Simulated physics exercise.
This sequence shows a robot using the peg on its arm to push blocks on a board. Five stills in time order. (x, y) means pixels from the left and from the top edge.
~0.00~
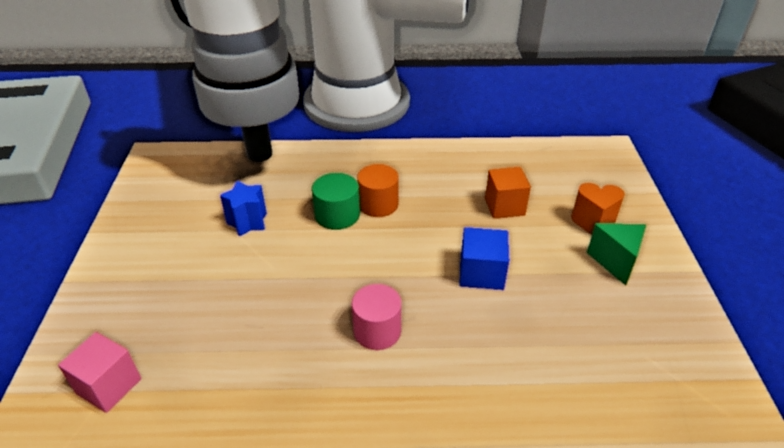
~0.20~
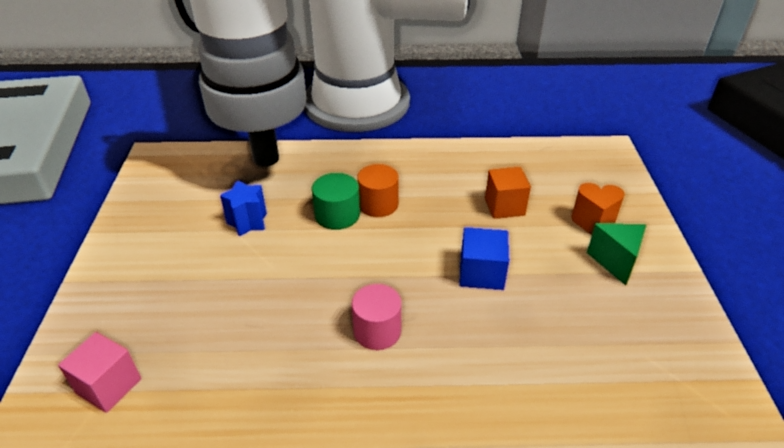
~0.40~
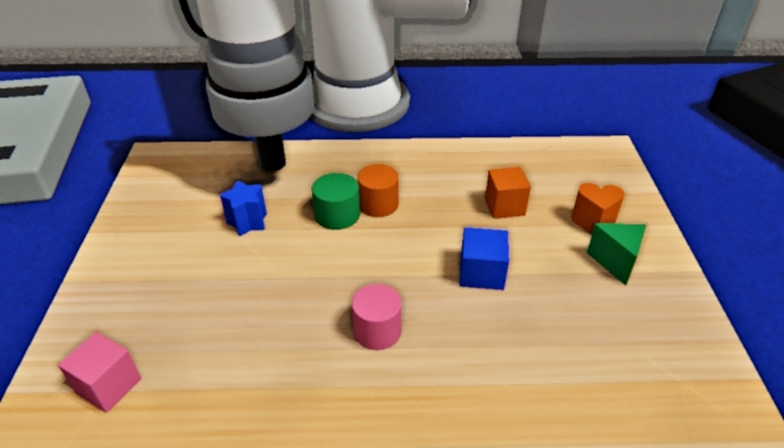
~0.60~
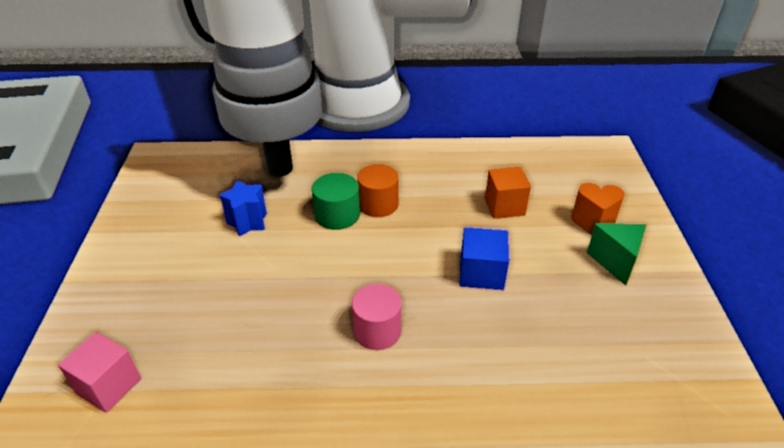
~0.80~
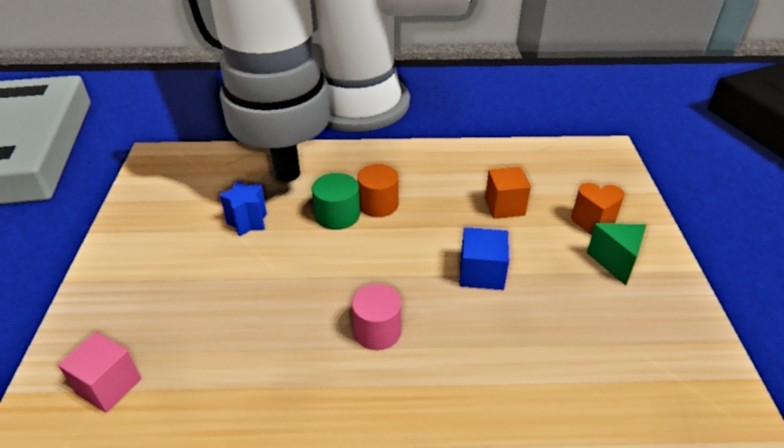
A robot arm moves its peg slightly right between the blue star and green cylinder.
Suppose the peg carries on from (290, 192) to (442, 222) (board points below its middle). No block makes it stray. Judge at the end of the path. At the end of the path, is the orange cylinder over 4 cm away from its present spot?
Yes
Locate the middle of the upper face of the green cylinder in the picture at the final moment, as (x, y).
Top centre: (369, 205).
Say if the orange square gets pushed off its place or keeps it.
Its place stays the same.
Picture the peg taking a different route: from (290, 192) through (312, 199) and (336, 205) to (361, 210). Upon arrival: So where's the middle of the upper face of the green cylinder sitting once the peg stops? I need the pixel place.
The top centre is at (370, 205).
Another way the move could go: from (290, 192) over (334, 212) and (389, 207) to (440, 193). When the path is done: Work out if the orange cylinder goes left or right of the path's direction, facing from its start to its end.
It slides leftward.
What follows on the original path. One third of the way, peg at (338, 184); green cylinder at (351, 195); orange cylinder at (386, 177).
Two thirds of the way, peg at (390, 194); green cylinder at (369, 205); orange cylinder at (424, 178).
At the end, peg at (443, 204); blue star block still; green cylinder at (369, 205); orange cylinder at (463, 176); orange square still.
